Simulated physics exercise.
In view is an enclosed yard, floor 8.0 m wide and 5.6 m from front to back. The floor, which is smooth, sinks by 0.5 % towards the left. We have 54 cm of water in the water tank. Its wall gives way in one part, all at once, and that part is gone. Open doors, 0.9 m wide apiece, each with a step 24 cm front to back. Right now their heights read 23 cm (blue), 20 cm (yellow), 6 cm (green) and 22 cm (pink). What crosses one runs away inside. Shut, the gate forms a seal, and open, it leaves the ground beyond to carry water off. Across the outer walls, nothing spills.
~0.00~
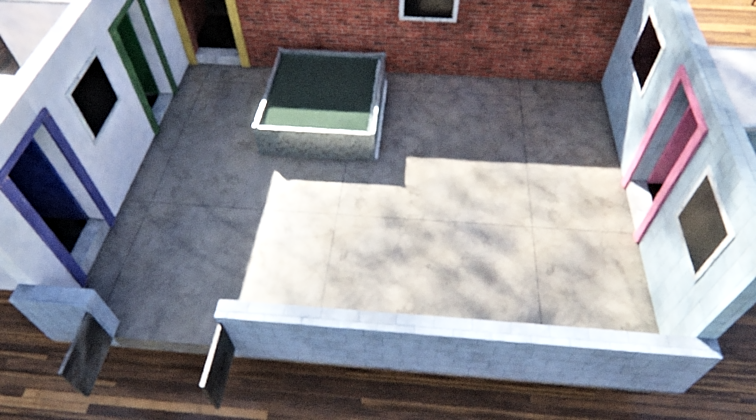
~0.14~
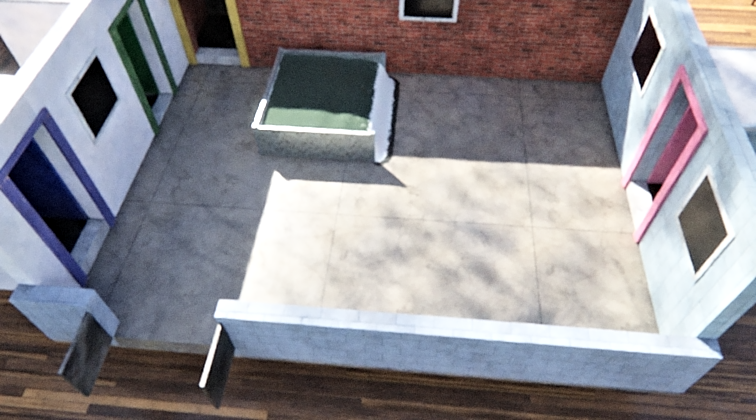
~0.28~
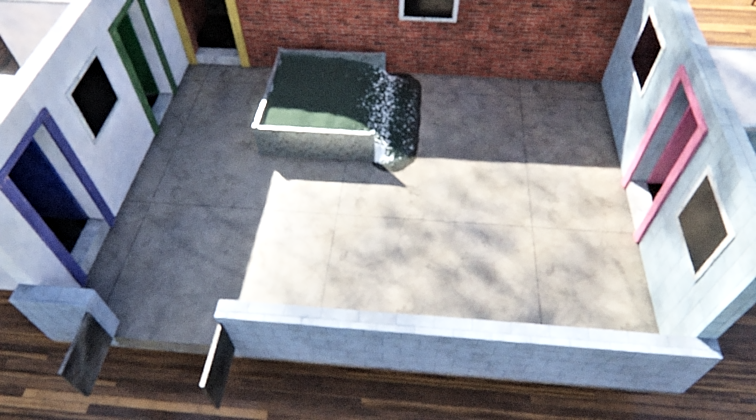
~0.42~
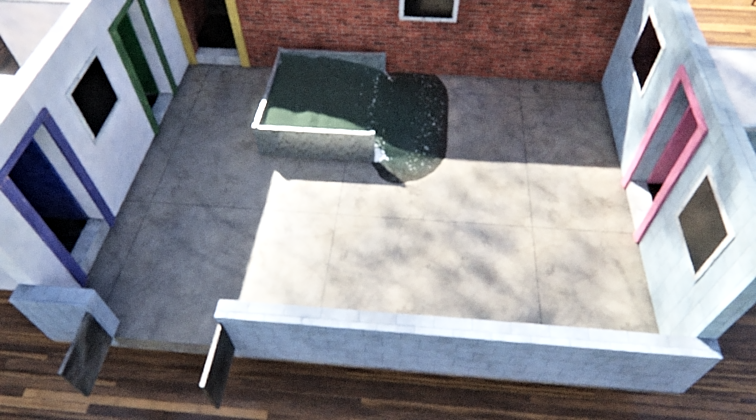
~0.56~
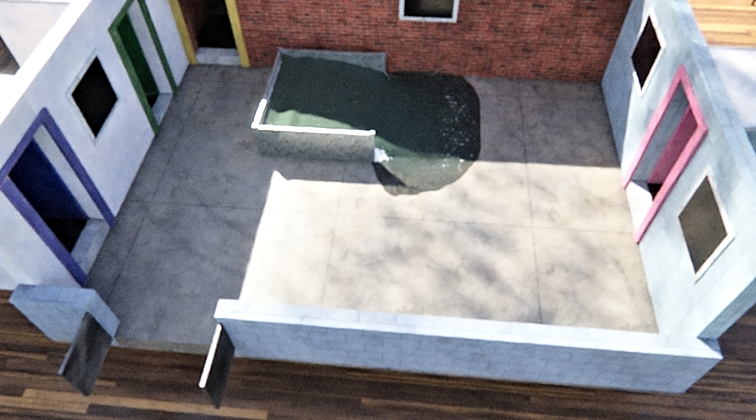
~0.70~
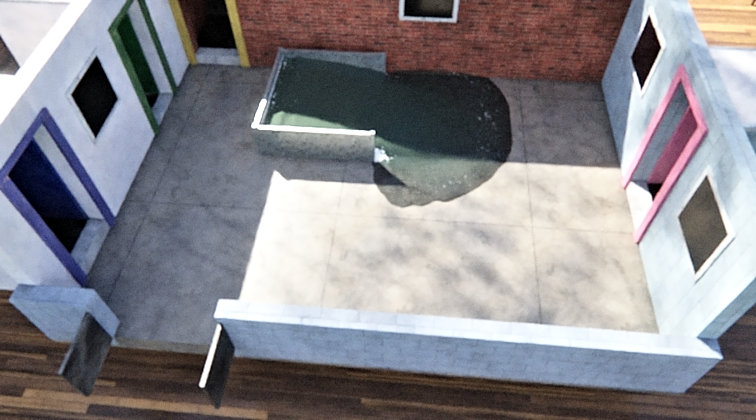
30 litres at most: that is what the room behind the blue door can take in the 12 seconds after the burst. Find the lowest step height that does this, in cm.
The lowest height is about 7 cm.
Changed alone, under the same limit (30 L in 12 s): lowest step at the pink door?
The pink one would have to be about 11.0 cm high.
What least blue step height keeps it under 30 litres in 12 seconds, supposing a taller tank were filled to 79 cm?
A step of about 12.5 cm does it.
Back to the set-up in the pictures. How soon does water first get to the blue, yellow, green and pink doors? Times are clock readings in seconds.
The blue door at 7.5 s, the yellow door at 9.0 s, the green door at 10.0 s, the pink door at 1.8 s.
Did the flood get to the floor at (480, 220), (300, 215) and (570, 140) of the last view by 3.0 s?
First wet through, second bone-dry, third wet through.
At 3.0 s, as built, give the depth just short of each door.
Door by door in centimetres - blue 0, yellow 0, green 0, pink 18.
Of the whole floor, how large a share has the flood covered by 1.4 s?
Roughly 30 percent of the floor is wet.
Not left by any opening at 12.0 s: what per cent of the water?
What remains is some 96 per cent of the water.
After 1.4 s water covers 30 % of the floor, deepest (22 cm) near (380, 138); it has not reached the blue door.
After 3.0 s water covers 45 % of the floor, deepest (30 cm) near (572, 100); it has not reached the blue door.
After 12.0 s water covers 95 % of the floor, deepest (11 cm) near (190, 63); 10 cm at the blue door, 0 litres in over its 23 cm step.
At the blue door as built, the water arrived by 7.7 s and peaked near 11 cm at 10.0 s.
Run again over the same 12 s with other heights there, 39 litres in over 6.5 cm, 20 litres over 8 cm. The limit of 30 litres is kept from about 7 cm up.
